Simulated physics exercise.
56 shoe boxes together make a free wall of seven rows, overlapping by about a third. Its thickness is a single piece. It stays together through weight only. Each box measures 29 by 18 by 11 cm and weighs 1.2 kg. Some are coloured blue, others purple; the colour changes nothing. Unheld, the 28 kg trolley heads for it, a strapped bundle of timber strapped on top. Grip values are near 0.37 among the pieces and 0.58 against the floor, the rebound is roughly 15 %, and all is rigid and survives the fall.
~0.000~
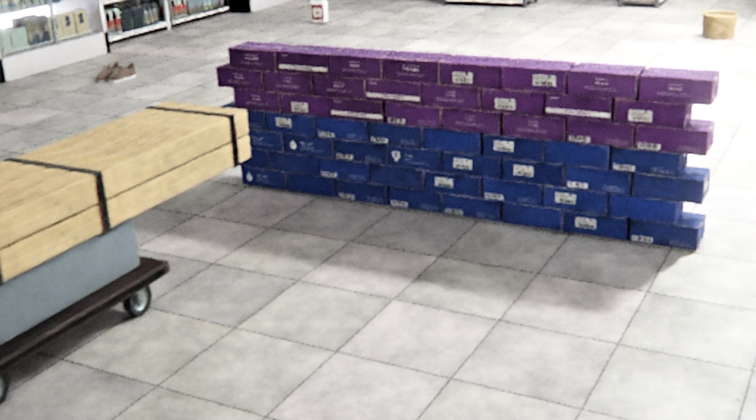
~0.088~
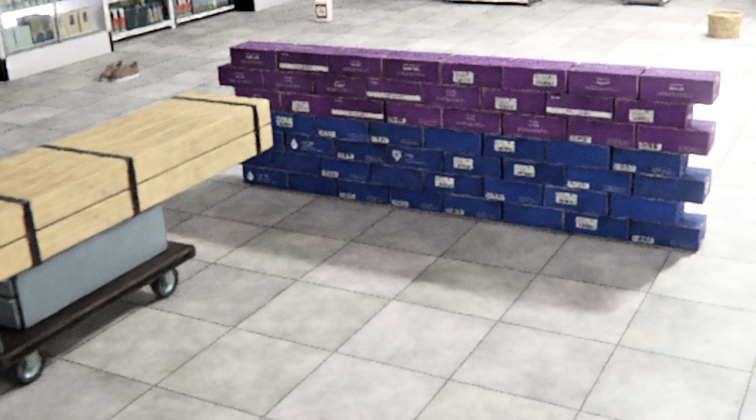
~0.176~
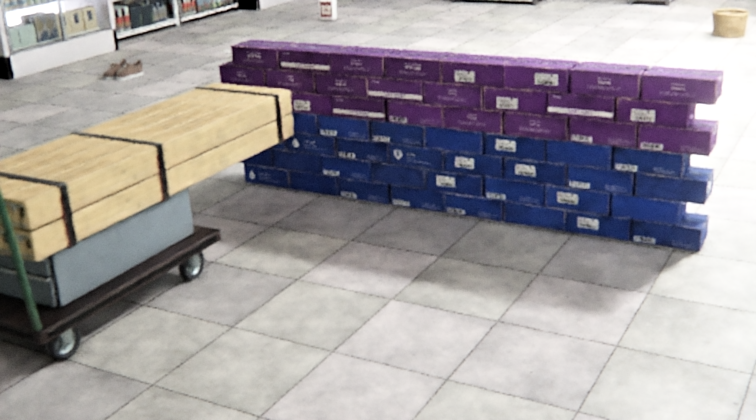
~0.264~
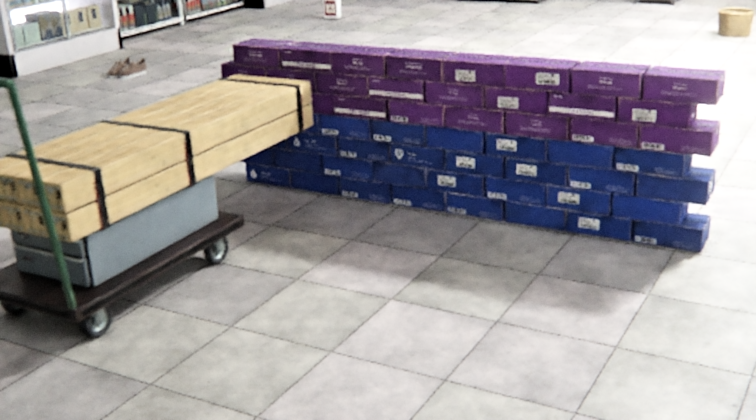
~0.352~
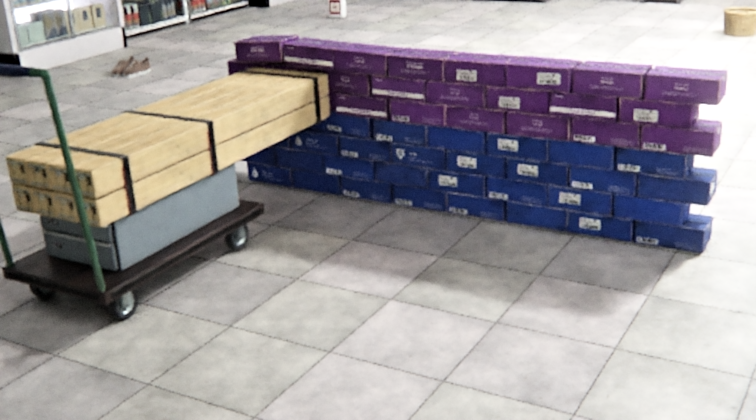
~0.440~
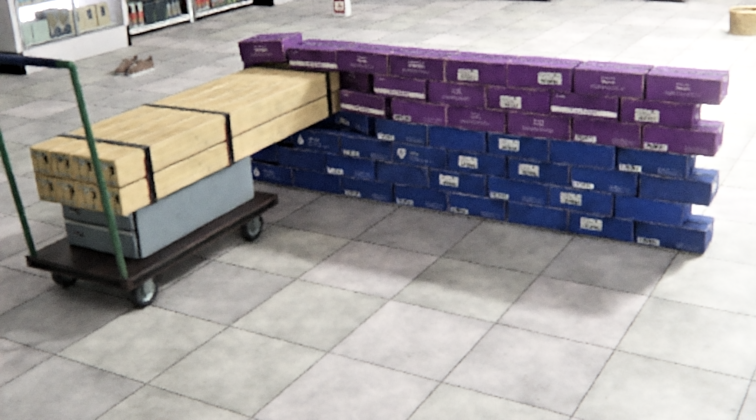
In a tiled shop, a flatbed trolley carrying long strapped timber-coloured beams rolls into a purple-and-blue box wall, shifting upper boxes.
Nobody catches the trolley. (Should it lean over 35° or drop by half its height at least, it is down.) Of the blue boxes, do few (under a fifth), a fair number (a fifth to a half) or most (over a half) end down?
Few.
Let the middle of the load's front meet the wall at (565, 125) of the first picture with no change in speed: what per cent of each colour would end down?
That would leave blue at 10 % and purple at 50 %.
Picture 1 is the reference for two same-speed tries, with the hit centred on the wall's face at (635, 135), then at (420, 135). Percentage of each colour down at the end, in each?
For blue it's 10 then 30 per cent, for purple 30 then 60 per cent.
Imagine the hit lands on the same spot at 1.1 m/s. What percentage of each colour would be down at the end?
Blue 20%, purple 50%.
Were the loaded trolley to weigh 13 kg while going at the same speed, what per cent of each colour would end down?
That would leave blue at 20 and purple at 40 per cent.
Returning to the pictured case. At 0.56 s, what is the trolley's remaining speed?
Near 1.2 m/s.
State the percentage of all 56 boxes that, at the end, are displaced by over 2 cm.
40 in a hundred end up shifted.
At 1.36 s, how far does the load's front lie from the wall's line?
90 cm beyond.
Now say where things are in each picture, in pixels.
In the first picture (places mark the middle of the side facing us; the camera moves round a little), load (241, 128) 61 cm short of the wall; top blue box (290, 124); top purple box (469, 75); nothing disturbed.
In the second picture, load (264, 117) 44 cm short of the wall; top blue box (291, 123).
In the third picture, load (285, 107) 27 cm short of the wall; top blue box (293, 122).
In the fourth picture, load (306, 97) 10 cm short of the wall.
In the fifth picture, load (323, 89) 52 mm into the wall's line; steepest lean 4°, the box at (258, 52); 10 disturbed, none down.
In the sixth picture, load (335, 83) 17 cm into the wall's line; top purple box (475, 73); 16 disturbed, none down.
After 0.56 s, load 31 cm past the wall's line, still rolling; 2 of the 32 blue boxes down (4 of 56 in all colours); top blue box leaning 42°, 10 cm lower.
After 0.78 s, load 55 cm past the wall's line, still rolling; 2 of the 32 blue boxes down (7 of 56 in all colours); top blue box upside down.
After 1.04 s, load 79 cm past the wall's line, still rolling; 3 of the 32 blue boxes down (12 of 56 in all colours); top blue box upside down.
After 1.36 s, load 92 cm past the wall's line, still rolling; 3 of the 32 blue boxes down (12 of 56 in all colours); top blue box upside down.
At rest (2.4 s), load 93 cm past the wall's line, stopped; 3 of the 32 blue boxes down (12 of 56 in all colours); top blue box upside down; top purple box unmoved. That is 9 per cent. As the last picture would show them, middles, top blue box near (355, 144), top purple box near (483, 68).
